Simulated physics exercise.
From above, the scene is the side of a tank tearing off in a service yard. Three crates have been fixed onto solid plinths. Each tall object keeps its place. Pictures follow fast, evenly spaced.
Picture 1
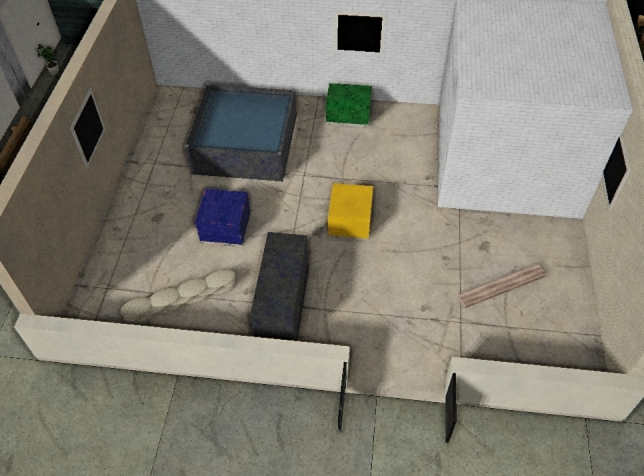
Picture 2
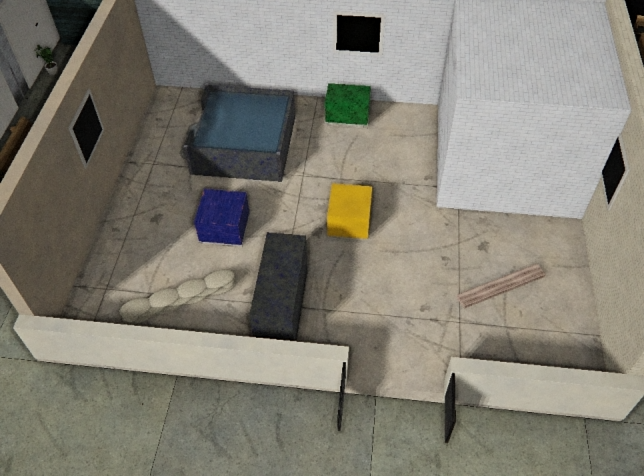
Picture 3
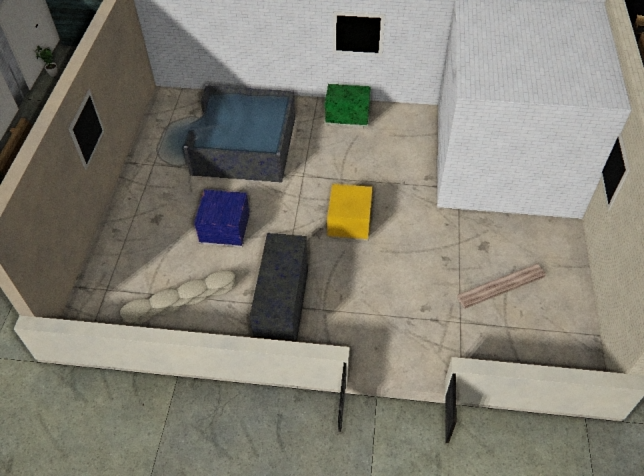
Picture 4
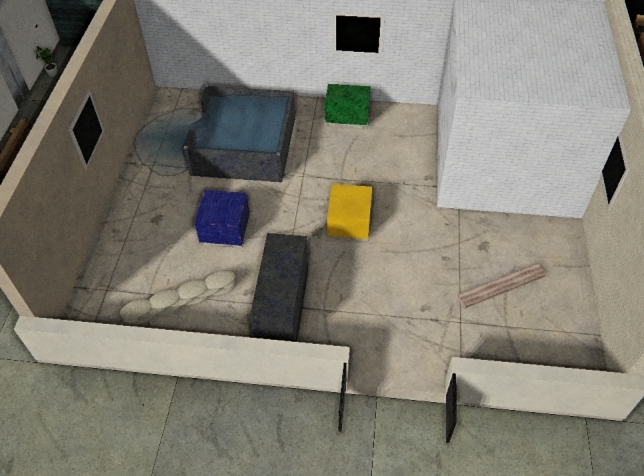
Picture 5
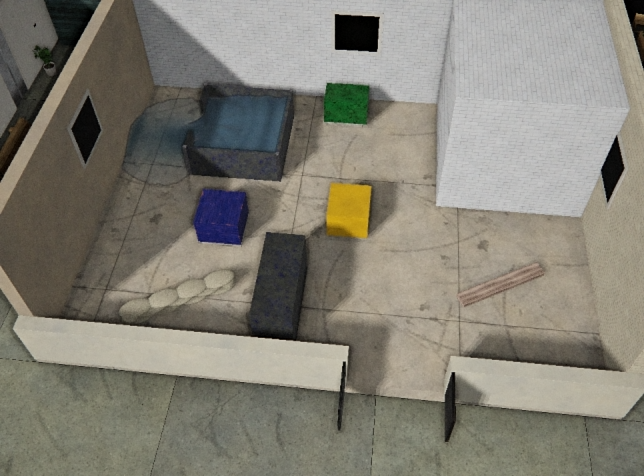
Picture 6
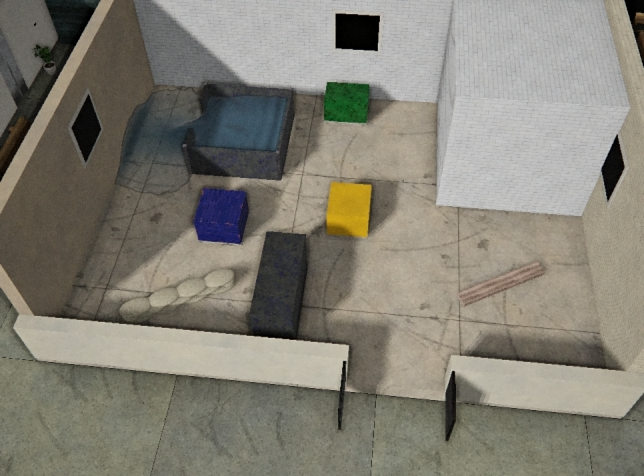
A walled service yard with a pale tiled floor is seen from above, looking down over its low front wall and open gateway. A dark open tank of blue water stands at back left, with green, yellow and blue blocks near it, a dark grey block, pale sacks, reddish planks and a big white block at right. The tank's left side tears open and water pours out leftward, spreading over the floor towards the left wall.
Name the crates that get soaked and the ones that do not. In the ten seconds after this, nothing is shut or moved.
The blue crate is hit; the yellow crate is hit; the green crate is hit.
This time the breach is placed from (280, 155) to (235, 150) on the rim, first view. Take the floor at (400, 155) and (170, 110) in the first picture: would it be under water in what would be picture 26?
In turn: Not flooded, under water.
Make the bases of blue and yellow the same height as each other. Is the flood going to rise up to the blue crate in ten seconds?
With the swap, the blue crate is flooded.
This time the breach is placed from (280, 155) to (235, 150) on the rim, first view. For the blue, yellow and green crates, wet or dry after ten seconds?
Then the blue crate gets flooded, the yellow crate gets flooded and the green crate is untouched.
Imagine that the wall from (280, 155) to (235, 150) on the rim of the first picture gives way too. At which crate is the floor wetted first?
The blue-painted one comes first.
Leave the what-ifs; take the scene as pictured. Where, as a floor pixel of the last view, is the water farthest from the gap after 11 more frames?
Approximate pixel: (55, 330).
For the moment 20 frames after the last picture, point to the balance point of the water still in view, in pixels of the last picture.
Near (203, 159).
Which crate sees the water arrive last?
The answer here is the yellow crate.
A moment on, water covers 10 % of the floor; the blue crate not reached, the yellow crate not reached, the green crate not reached.
Next, water covers 20 % of the floor; the blue crate not reached, the yellow crate not reached, the green crate not reached.
Then, water covers 30 % of the floor; the blue crate water round its plinth, the yellow crate not reached, the green crate water round its plinth.
Later, water covers 55 % of the floor; the blue crate water round its plinth, the yellow crate water round its plinth, the green crate water round its plinth.
In the end, water covers 80 % of the floor; the blue crate was topped, the yellow crate was topped, the green crate was topped.
